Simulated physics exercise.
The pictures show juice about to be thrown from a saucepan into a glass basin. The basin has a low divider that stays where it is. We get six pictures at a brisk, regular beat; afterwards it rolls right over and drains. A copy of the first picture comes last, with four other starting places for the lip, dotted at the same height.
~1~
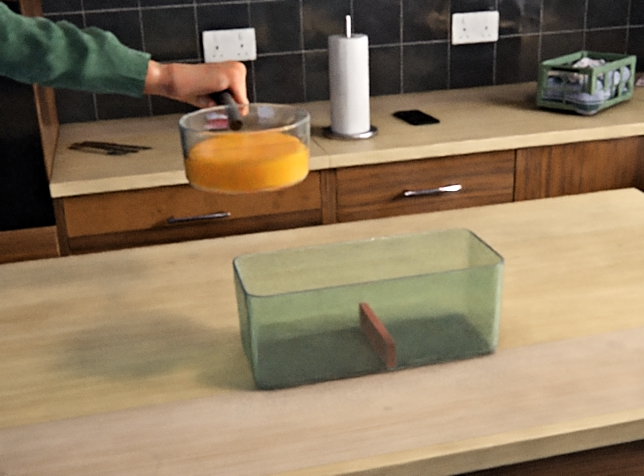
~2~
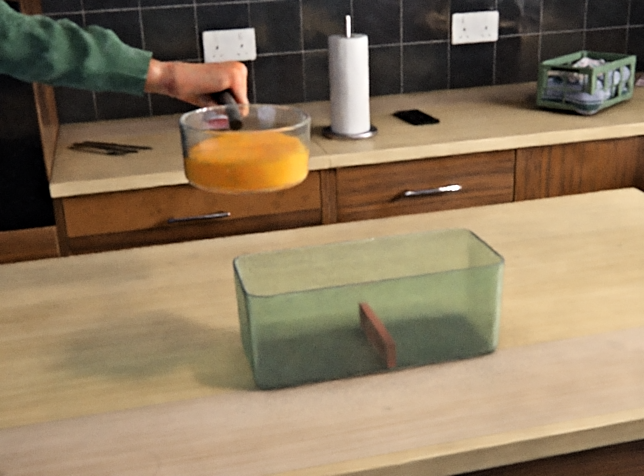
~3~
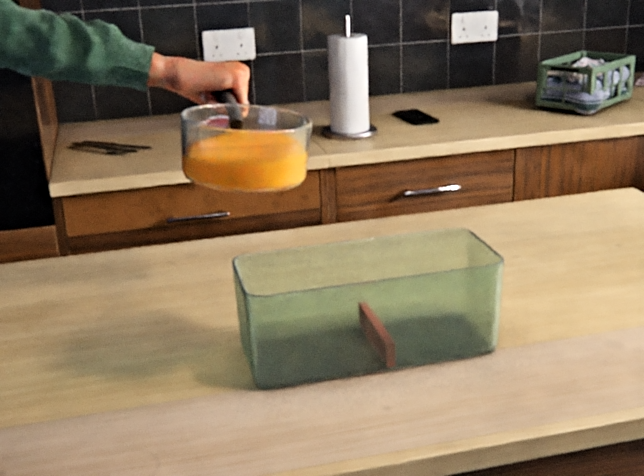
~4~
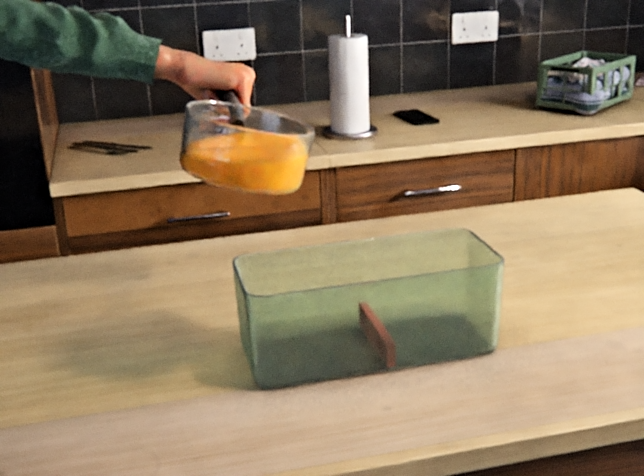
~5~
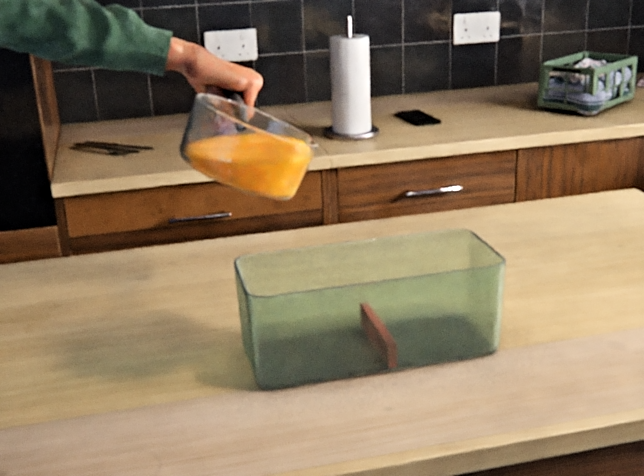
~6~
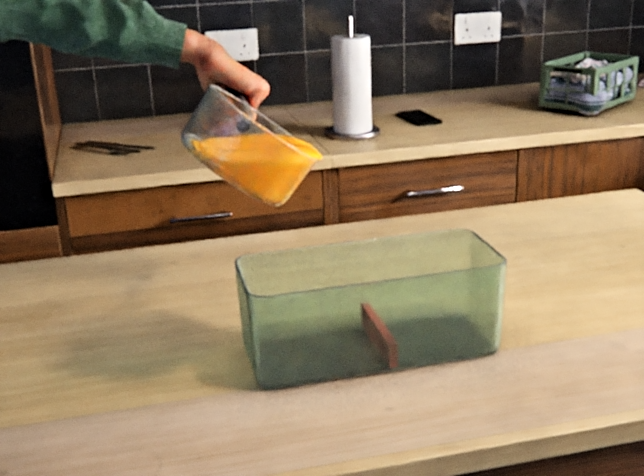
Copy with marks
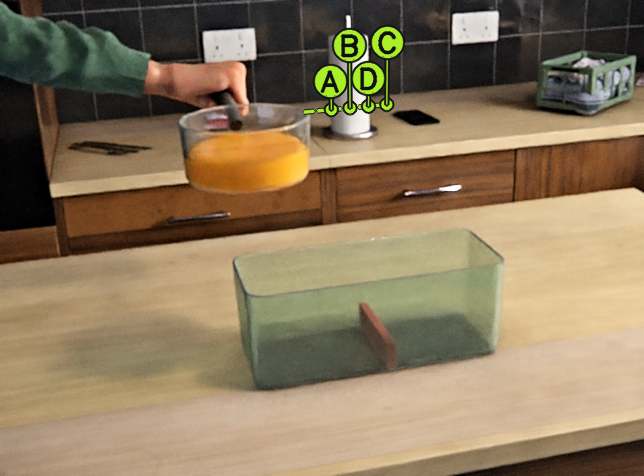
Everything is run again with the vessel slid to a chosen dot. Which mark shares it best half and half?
A beats the others.
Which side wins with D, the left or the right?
More ends on the right.
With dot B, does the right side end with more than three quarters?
No, it does not.
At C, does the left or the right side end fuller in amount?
More ends on the right.
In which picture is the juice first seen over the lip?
In picture 6.
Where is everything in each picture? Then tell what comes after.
Upright, lip at (305, 112); basin from (254, 387) to (497, 348); top of the wall at (376, 321); nothing has left yet.
Upright, lip at (305, 113); nothing has left yet.
Tipped about 7°, lip at (307, 118); nothing has left yet.
Tipped about 15°, lip at (310, 127); nothing has left yet.
Tipped about 26°, lip at (314, 140); nothing has left yet.
Tipped about 38°, lip at (314, 154); juice is over the lip, down to (314, 154).
On the marked copy, A at (331, 109); B at (350, 107); C at (386, 104); D at (368, 106).
If A is chosen, about 50 % ends left of the wall and 49 % right of it.
If B is chosen, about 34 % ends left of the wall and 66 % right of it.
If C is chosen, about 8 % ends left of the wall and 91 % right of it.
If D is chosen, about 21 % ends left of the wall and 78 % right of it.
